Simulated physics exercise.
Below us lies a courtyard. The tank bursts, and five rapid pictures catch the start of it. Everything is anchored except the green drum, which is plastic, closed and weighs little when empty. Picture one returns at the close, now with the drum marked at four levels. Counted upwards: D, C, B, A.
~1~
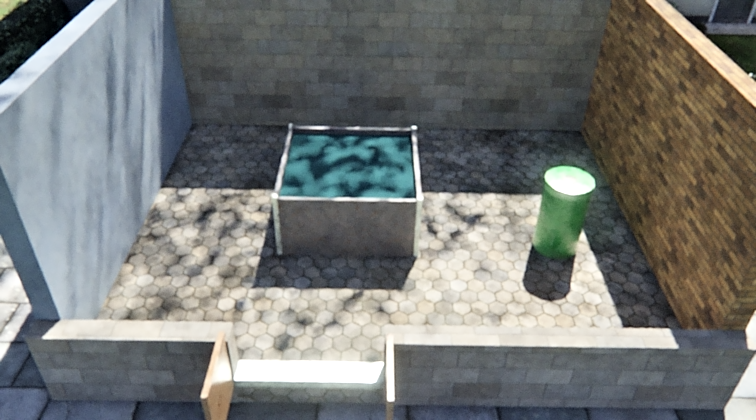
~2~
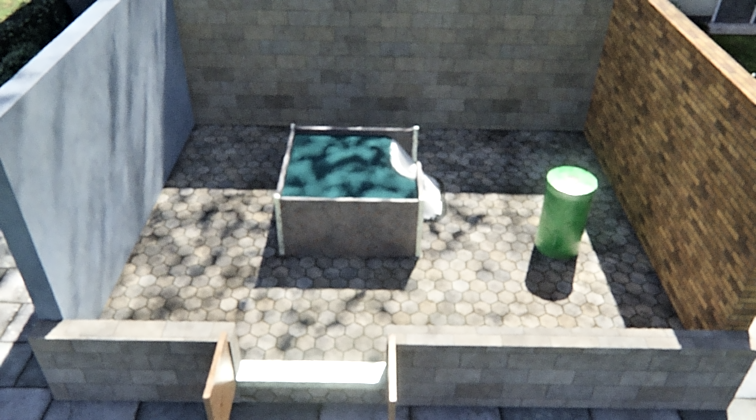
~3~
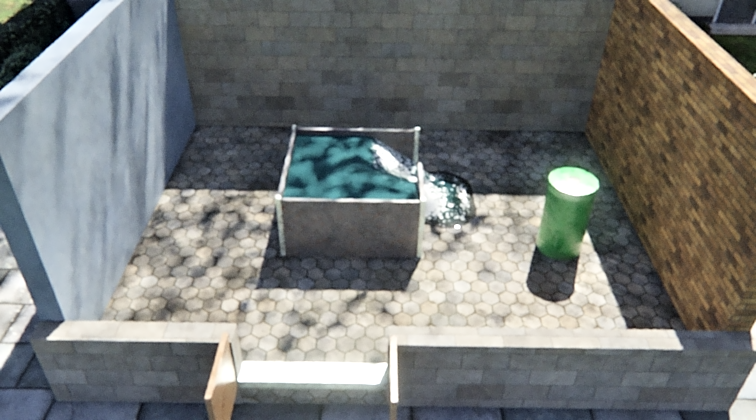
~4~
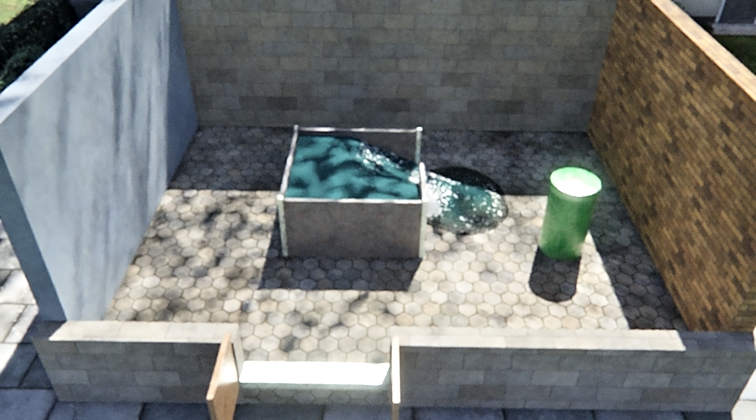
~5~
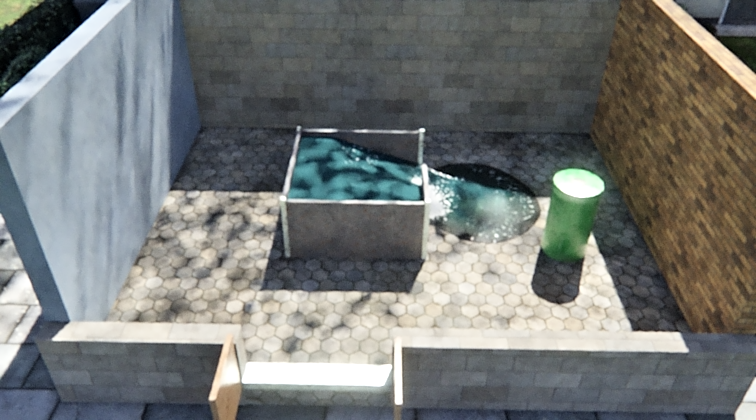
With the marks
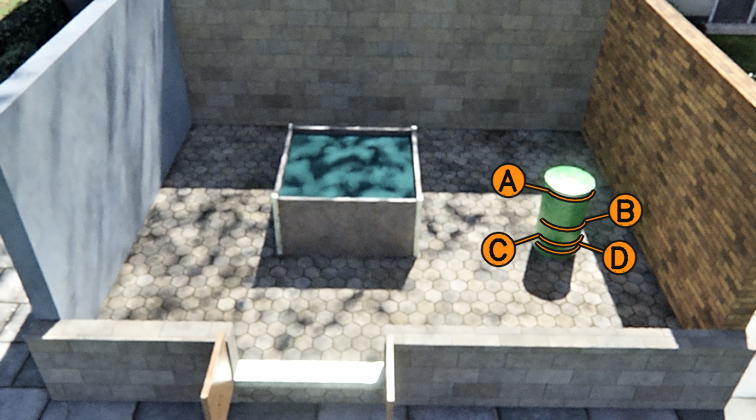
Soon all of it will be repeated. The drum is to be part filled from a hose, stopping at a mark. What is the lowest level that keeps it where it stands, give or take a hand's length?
It is C.
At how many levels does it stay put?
Three of the four.
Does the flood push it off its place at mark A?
No, that is safe.
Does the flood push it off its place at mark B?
No.
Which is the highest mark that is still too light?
It is D.
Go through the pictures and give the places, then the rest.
Lid of the green drum at (570, 180); tank full, its middle at (350, 166); open gate at (309, 327), in the first picture.
In the second picture, 1 % of the ground wet, in view closest to the drum at (440, 208).
In the third picture, 3 % of the ground wet, in view closest to the drum at (471, 209).
In the fourth picture, 5 % of the ground wet, in view closest to the drum at (499, 215).
Lid of the green drum at (579, 183); 8 % of the ground wet, in view closest to the drum at (519, 229), in the fifth picture.
On the marked copy, A at (574, 200); B at (567, 229); C at (563, 245); D at (561, 253); from the bottom up D, C, B, A.
If A is chosen, it does not move.
If B is chosen, it does not move.
If C is chosen, it does not move.
If D is chosen, it is pushed about its own width away.
